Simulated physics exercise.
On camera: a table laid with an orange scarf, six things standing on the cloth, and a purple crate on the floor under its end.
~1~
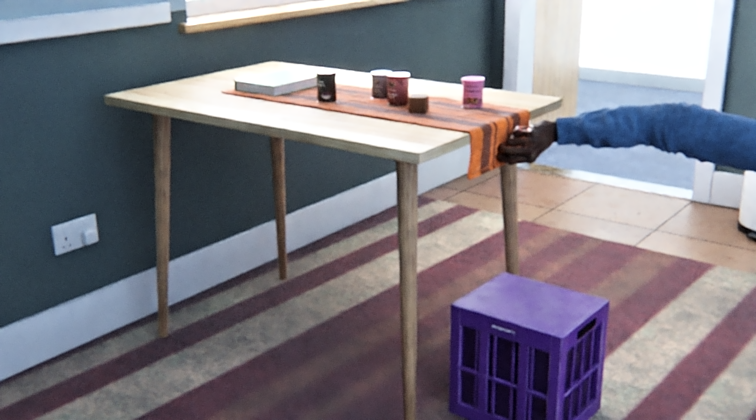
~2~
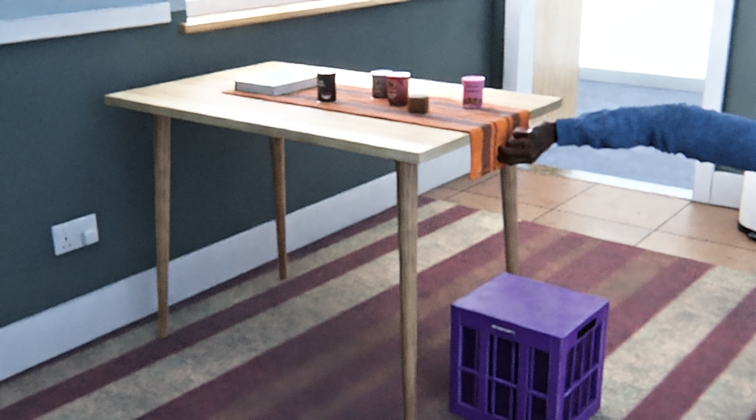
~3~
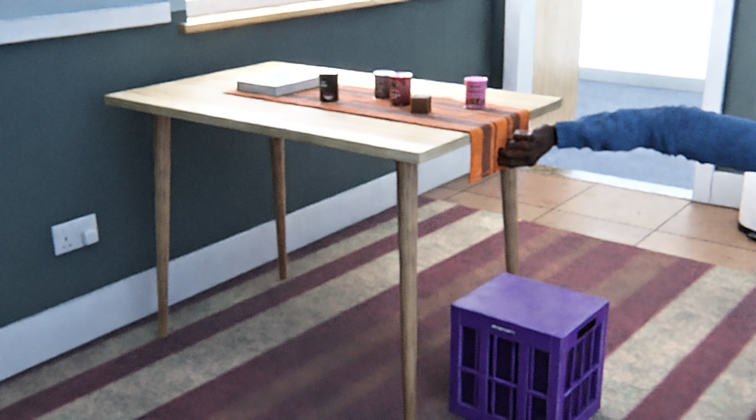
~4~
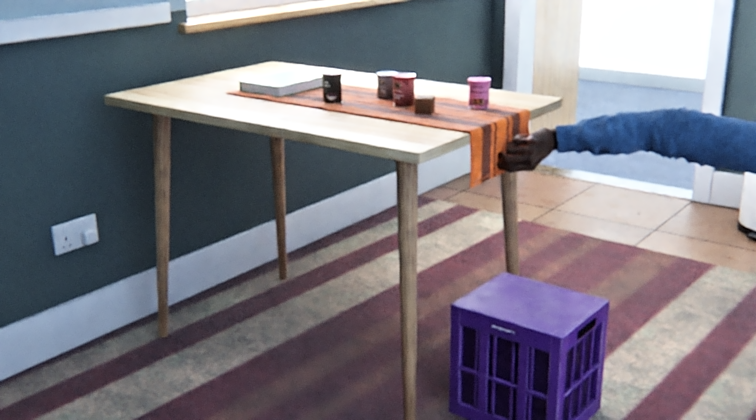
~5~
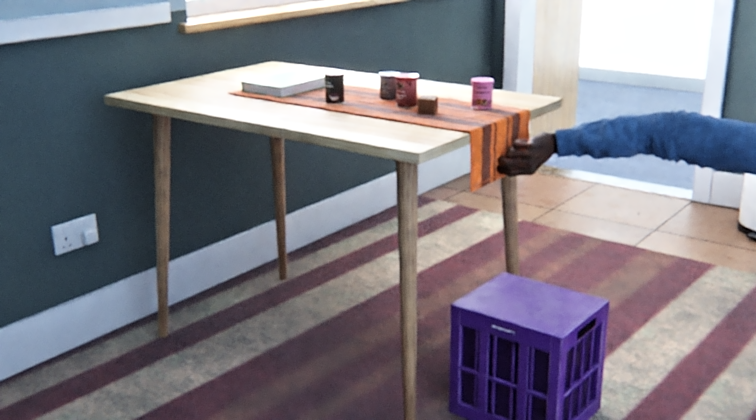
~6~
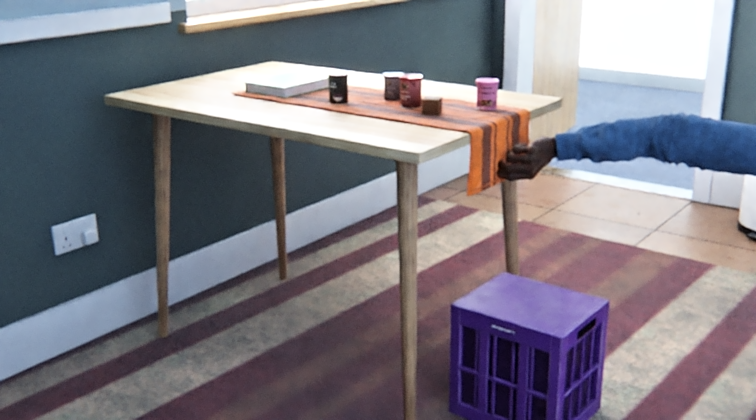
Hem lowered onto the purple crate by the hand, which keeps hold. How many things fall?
Three.
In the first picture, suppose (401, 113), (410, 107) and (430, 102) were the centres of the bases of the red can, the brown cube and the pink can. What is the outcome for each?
Outcome: Red can falls away, brown cube falls away, pink can falls away.
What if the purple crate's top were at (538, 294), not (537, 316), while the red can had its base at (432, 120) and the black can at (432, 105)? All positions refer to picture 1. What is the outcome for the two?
Red can is gone, black can is gone.
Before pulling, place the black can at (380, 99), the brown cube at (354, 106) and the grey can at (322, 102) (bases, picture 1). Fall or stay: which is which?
Black can safe, brown cube safe, grey can safe.
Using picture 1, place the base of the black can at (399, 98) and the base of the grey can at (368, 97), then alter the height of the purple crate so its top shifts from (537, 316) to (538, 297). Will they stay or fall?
The black can? Safe. The grey can? Safe.
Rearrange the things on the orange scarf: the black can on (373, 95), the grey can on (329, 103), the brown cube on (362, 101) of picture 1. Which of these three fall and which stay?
Each in turn: The black can stays aloft, the grey can stays aloft, the brown cube stays aloft.
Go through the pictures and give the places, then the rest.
In the first frame, hem (469, 180); pink can (473, 78); brown cube (419, 95); red can (398, 74); grey can (382, 72); black can (326, 72); top of the crate (537, 316).
In the second frame, hem (470, 180); pink can (473, 78).
In the third frame, hem (469, 183); brown cube (421, 96).
In the fourth frame, hem (470, 188); red can (404, 75); top of the crate (537, 316).
In the fifth frame, hem (471, 191); grey can (389, 73).
In the sixth frame, hem (467, 195); pink can (487, 80); brown cube (432, 97); red can (411, 76); grey can (394, 74); black can (338, 73).
A little later, hem near (500, 217); all still up.
Next, hem near (500, 260); pink can and brown cube gone.
When it is over, hem on the crate; pink can, brown cube and red can gone. Over the edge go three.
